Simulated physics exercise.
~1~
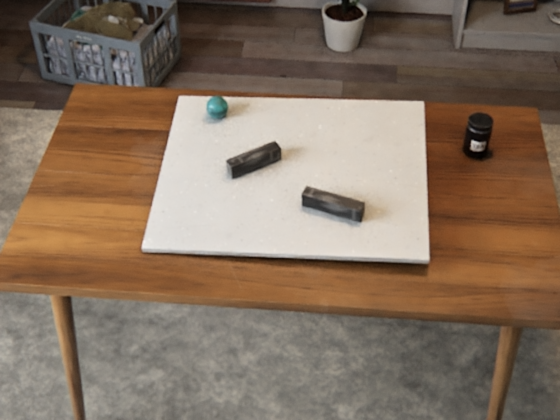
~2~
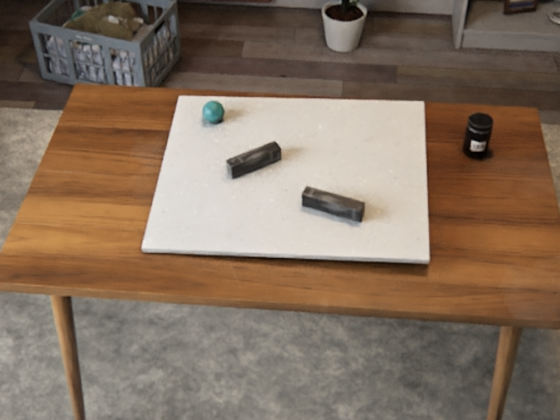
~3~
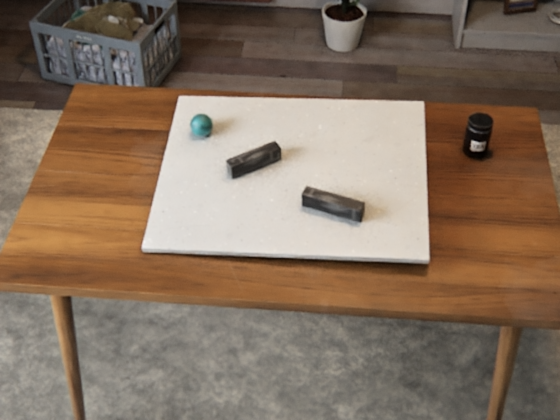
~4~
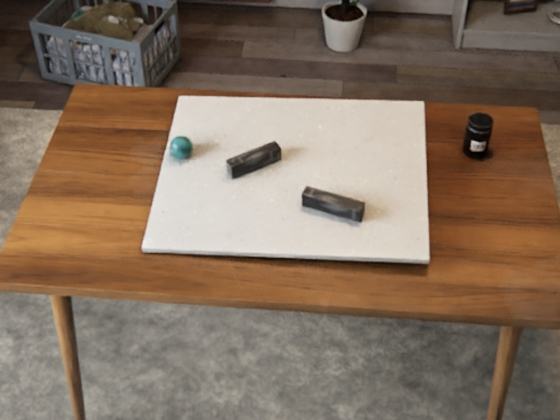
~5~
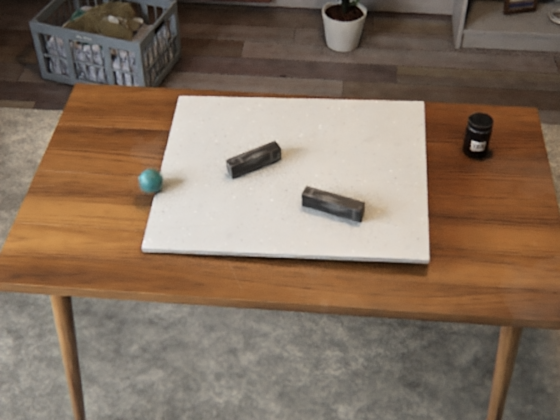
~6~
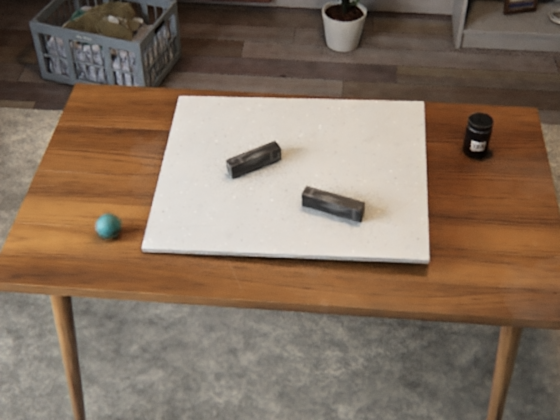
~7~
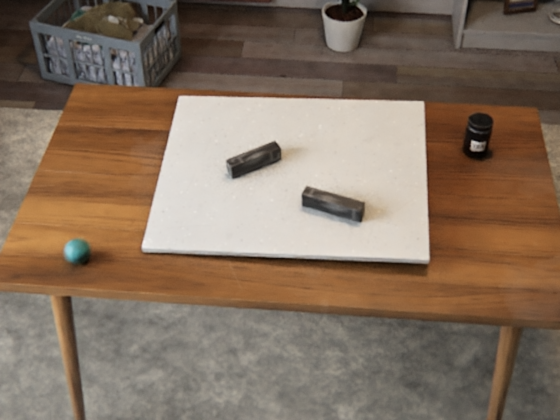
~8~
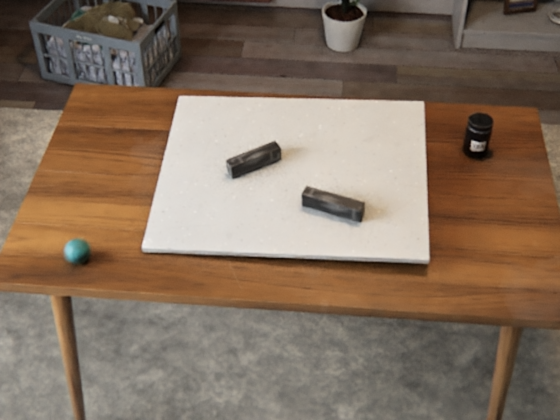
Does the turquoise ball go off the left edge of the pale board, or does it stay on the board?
The turquoise ball goes off the left edge of the board and ends up resting on the wooden table.
